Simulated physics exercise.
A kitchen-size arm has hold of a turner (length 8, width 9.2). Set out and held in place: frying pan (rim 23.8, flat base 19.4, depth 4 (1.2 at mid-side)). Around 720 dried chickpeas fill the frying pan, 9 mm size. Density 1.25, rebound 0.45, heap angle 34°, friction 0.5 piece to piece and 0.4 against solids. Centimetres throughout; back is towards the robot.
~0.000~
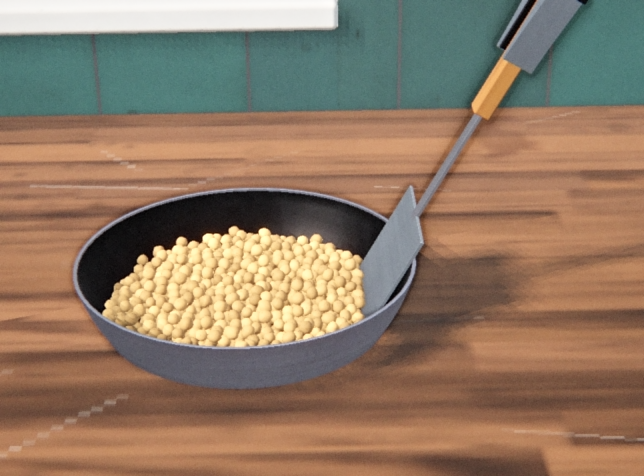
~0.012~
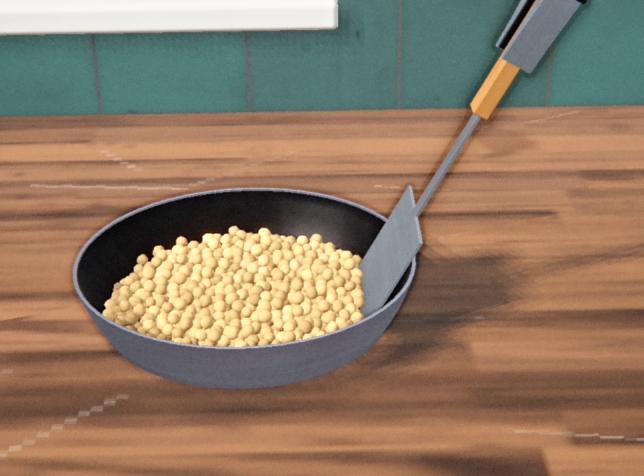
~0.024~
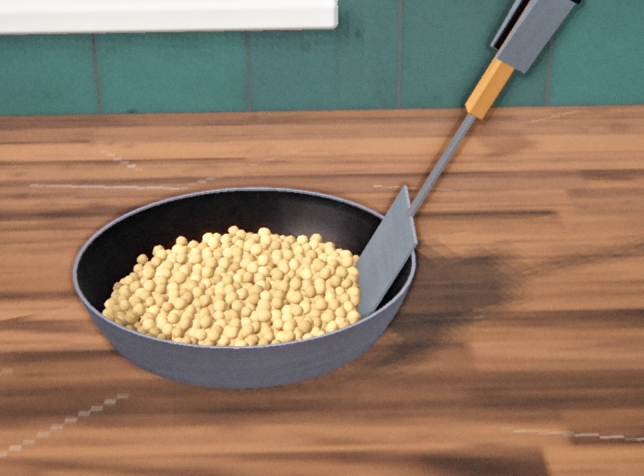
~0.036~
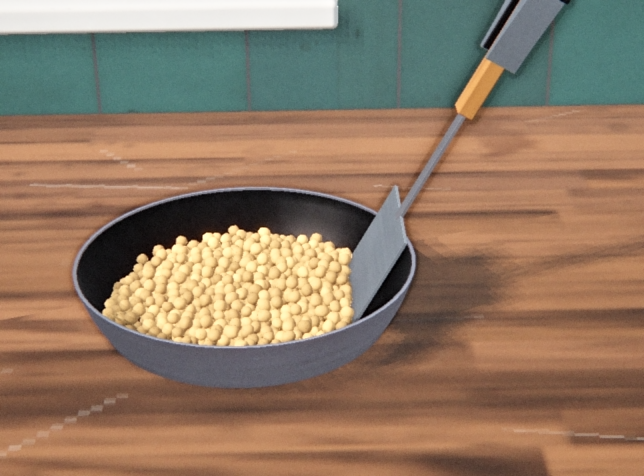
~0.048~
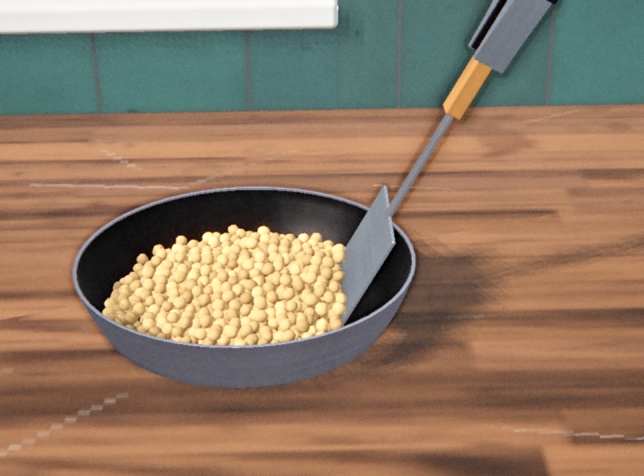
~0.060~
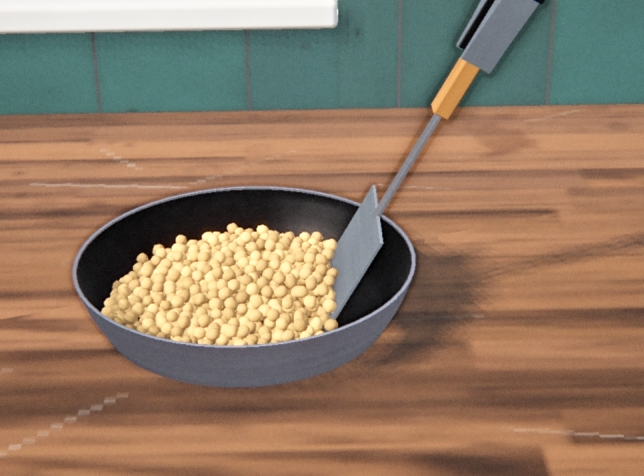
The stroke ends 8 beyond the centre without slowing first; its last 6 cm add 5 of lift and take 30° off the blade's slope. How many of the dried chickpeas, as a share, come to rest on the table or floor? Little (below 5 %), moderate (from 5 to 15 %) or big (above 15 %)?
Share on the table or floor: Moderate (from 5 to 15 %).
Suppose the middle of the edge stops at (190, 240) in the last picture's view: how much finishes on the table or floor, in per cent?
Some 0 per cent.
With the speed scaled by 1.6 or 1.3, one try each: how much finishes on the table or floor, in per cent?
About 20 and 15 per cent.
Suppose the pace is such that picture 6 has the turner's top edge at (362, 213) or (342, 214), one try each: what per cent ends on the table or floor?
About 15 and 20 per cent.
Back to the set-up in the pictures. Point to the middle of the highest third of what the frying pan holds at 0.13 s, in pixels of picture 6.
Around (222, 284).
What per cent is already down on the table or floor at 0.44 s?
Roughly 10 per cent.
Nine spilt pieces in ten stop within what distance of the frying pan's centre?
Some 35 cm.
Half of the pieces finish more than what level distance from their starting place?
About 3 cm.
By 0.13 s, sloping 61°, highest piece 4 above the table; 723 in the frying pan.
By 0.20 s, sloping 50°, highest piece 5 above the table; 723 in the frying pan.
By 0.44 s, sloping 31°, highest piece 5 above the table; 655 in the frying pan, 68 on the table or floor.
By 1.49 s, sloping 31°, highest piece 5 above the table; 655 in the frying pan, 68 on the table or floor.
Final count, 655 in the frying pan, 68 on the table or floor. That is 9 % on the table or floor.
